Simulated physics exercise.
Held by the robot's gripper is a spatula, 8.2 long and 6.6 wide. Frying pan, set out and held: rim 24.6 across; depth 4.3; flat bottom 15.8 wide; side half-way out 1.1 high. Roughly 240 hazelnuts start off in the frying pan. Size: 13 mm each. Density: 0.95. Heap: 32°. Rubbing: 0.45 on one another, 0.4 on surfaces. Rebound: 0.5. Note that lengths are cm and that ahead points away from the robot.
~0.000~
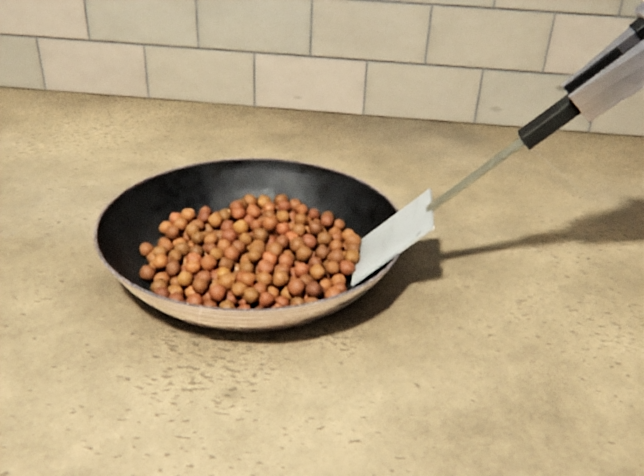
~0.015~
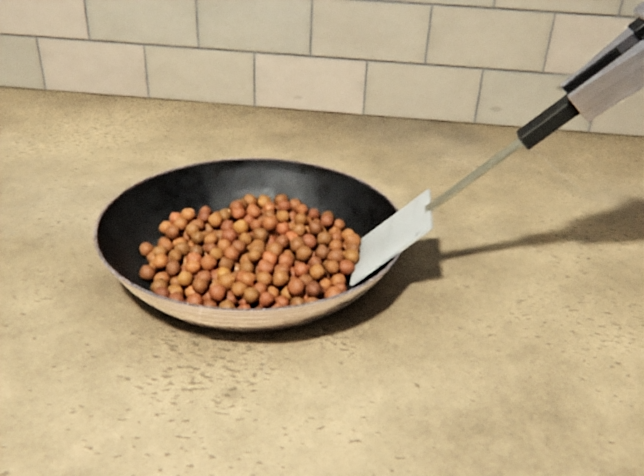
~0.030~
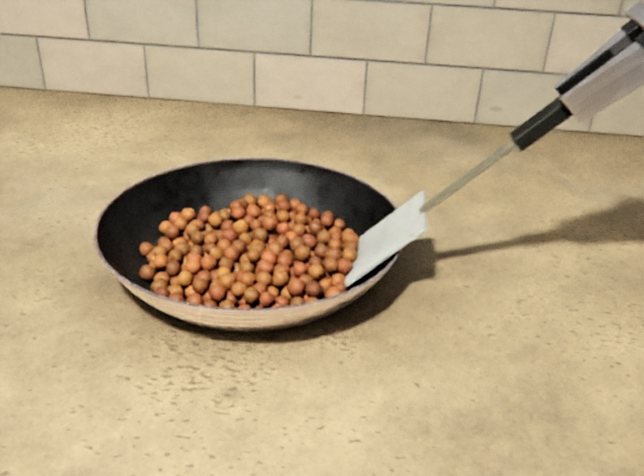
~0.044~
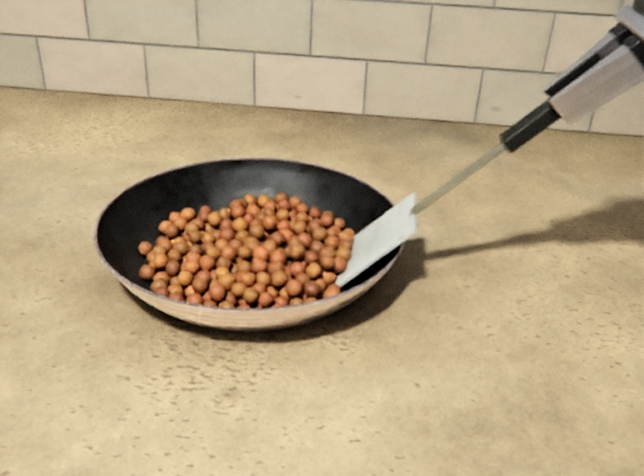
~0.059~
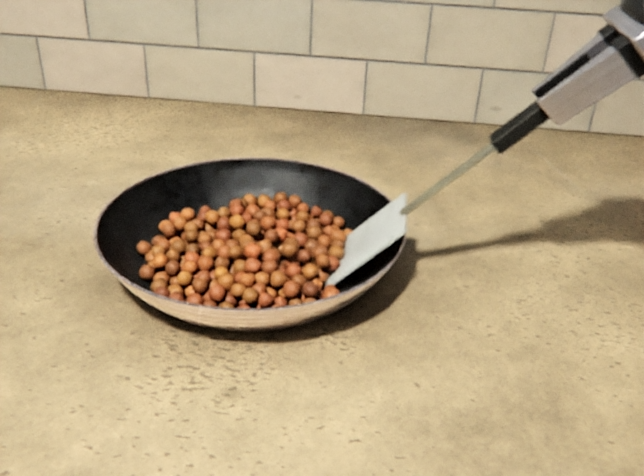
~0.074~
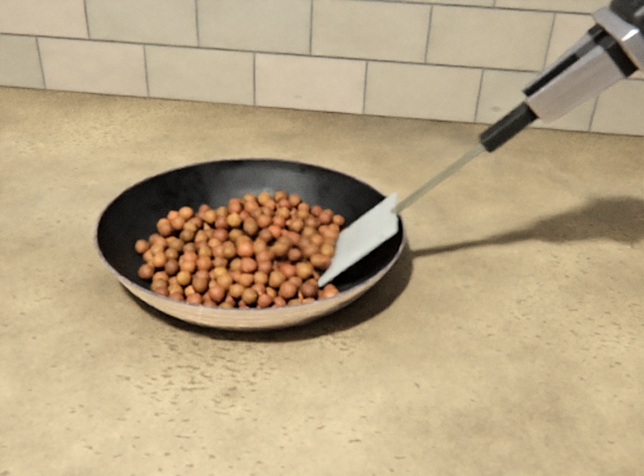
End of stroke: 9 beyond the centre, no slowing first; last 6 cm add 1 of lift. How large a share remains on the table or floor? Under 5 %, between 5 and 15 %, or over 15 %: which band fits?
The band that fits is between 5 and 15 %.
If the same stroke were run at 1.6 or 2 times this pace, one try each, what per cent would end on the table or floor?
Near 20 and near 25 percent respectively.
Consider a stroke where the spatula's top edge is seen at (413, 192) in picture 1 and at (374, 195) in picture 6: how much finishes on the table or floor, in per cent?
Off the vessel, on the table or floor: Some 15 percent.
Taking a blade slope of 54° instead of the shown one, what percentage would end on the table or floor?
Result, estimated: 10 %.
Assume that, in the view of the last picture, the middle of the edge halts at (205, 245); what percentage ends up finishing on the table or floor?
My guess is roughly 0 percent.
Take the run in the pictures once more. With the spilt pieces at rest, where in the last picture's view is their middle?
Approximately at (46, 243).
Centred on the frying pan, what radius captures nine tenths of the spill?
I reckon it's some 25 centimetres.
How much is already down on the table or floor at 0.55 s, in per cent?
Close to 6 per cent of the load.
By 0.18 s, sloping 46°, highest piece 4 above the table; 240 in the frying pan.
By 0.29 s, sloping 46°, highest piece 5 above the table; 240 in the frying pan.
By 0.55 s, sloping 46°, highest piece 5 above the table; 224 in the frying pan, 13 on the table or floor, 3 on the blade or in flight.
By 1.60 s, sloping 46°, highest piece 5 above the table; 222 in the frying pan, 18 on the table or floor.
Final count, 222 in the frying pan, 18 on the table or floor. That is 8 % on the table or floor.
